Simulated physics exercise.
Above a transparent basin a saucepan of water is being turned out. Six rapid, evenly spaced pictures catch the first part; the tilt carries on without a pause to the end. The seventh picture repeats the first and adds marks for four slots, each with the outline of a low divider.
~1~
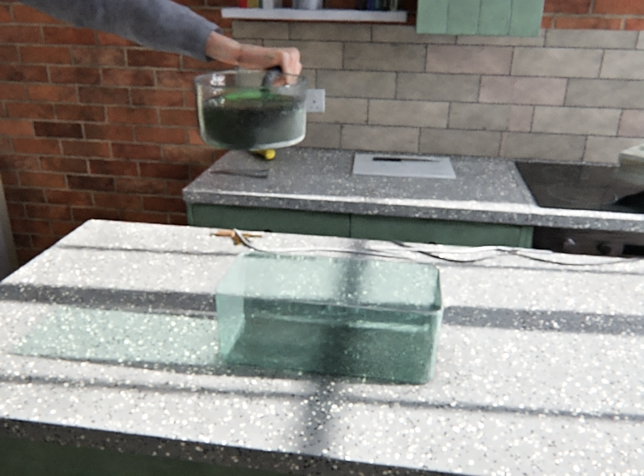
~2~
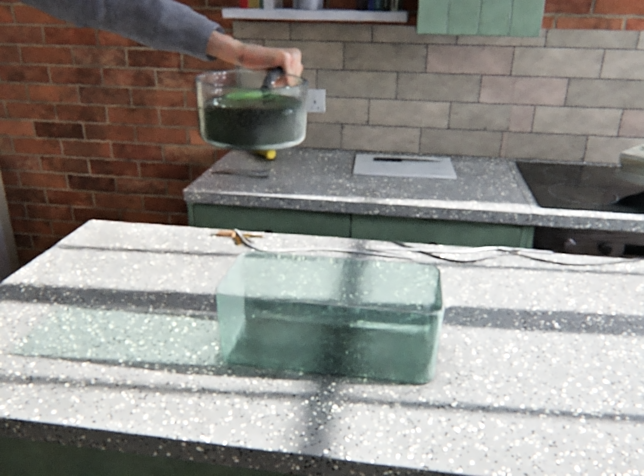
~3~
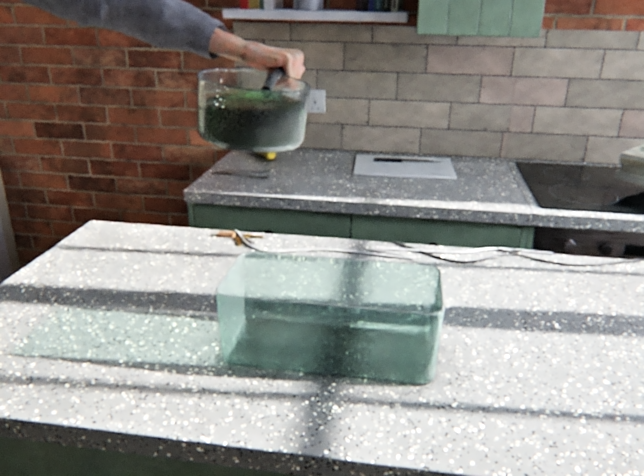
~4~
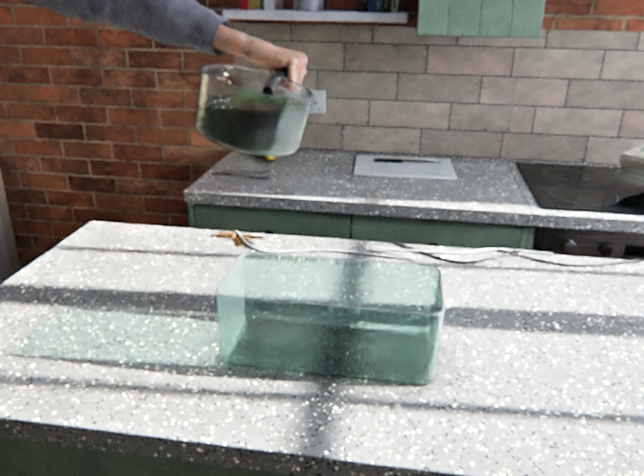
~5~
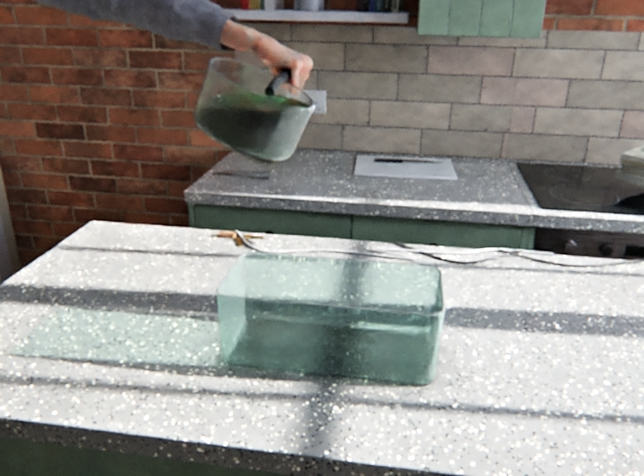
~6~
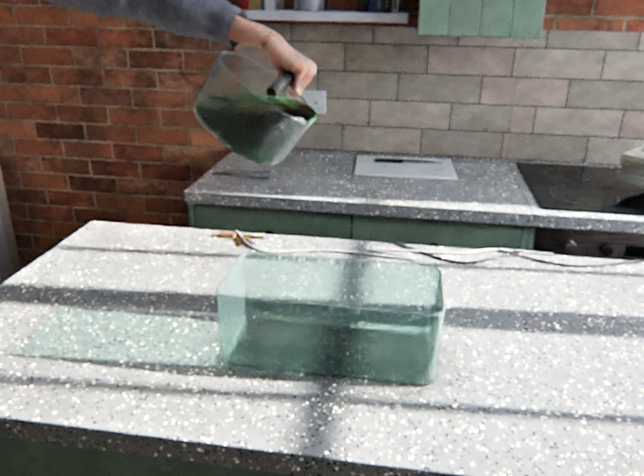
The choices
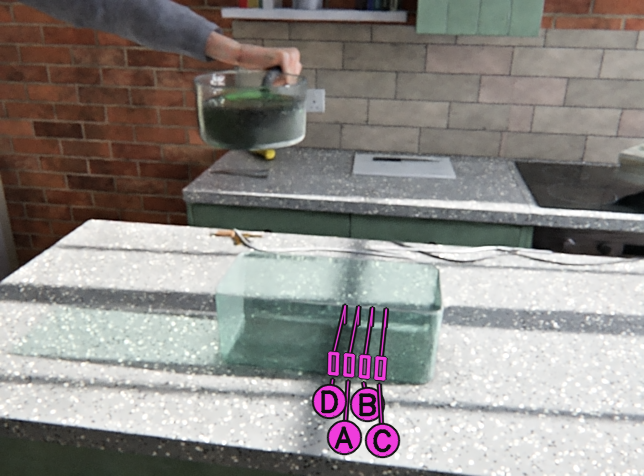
A hand reaching in from the upper left holds a clear saucepan of dark greenish water, first upright, then tilting it steadily further to the right until water reaches over its lip. Below, a pale green transparent basin sits on a speckled white counter striped with shadows, a thin cable behind it. The still camera looks slightly down across a sunlit kitchen with red brick, pale tiles and green cabinets.
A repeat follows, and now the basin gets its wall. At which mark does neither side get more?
A works best here.
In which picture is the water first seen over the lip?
Picture 6.
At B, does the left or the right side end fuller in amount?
The left one.
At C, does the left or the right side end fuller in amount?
The left one.
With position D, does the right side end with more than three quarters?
No, it does not.
In magenta, A at (348, 381); B at (363, 382); C at (379, 384); D at (332, 379).
With A, about 49 % ends left of the wall and 49 % right of it.
With B, about 69 % ends left of the wall and 28 % right of it; 3 % is lost outside.
With C, about 86 % ends left of the wall and 11 % right of it; 3 % is lost outside.
With D, about 36 % ends left of the wall and 62 % right of it.
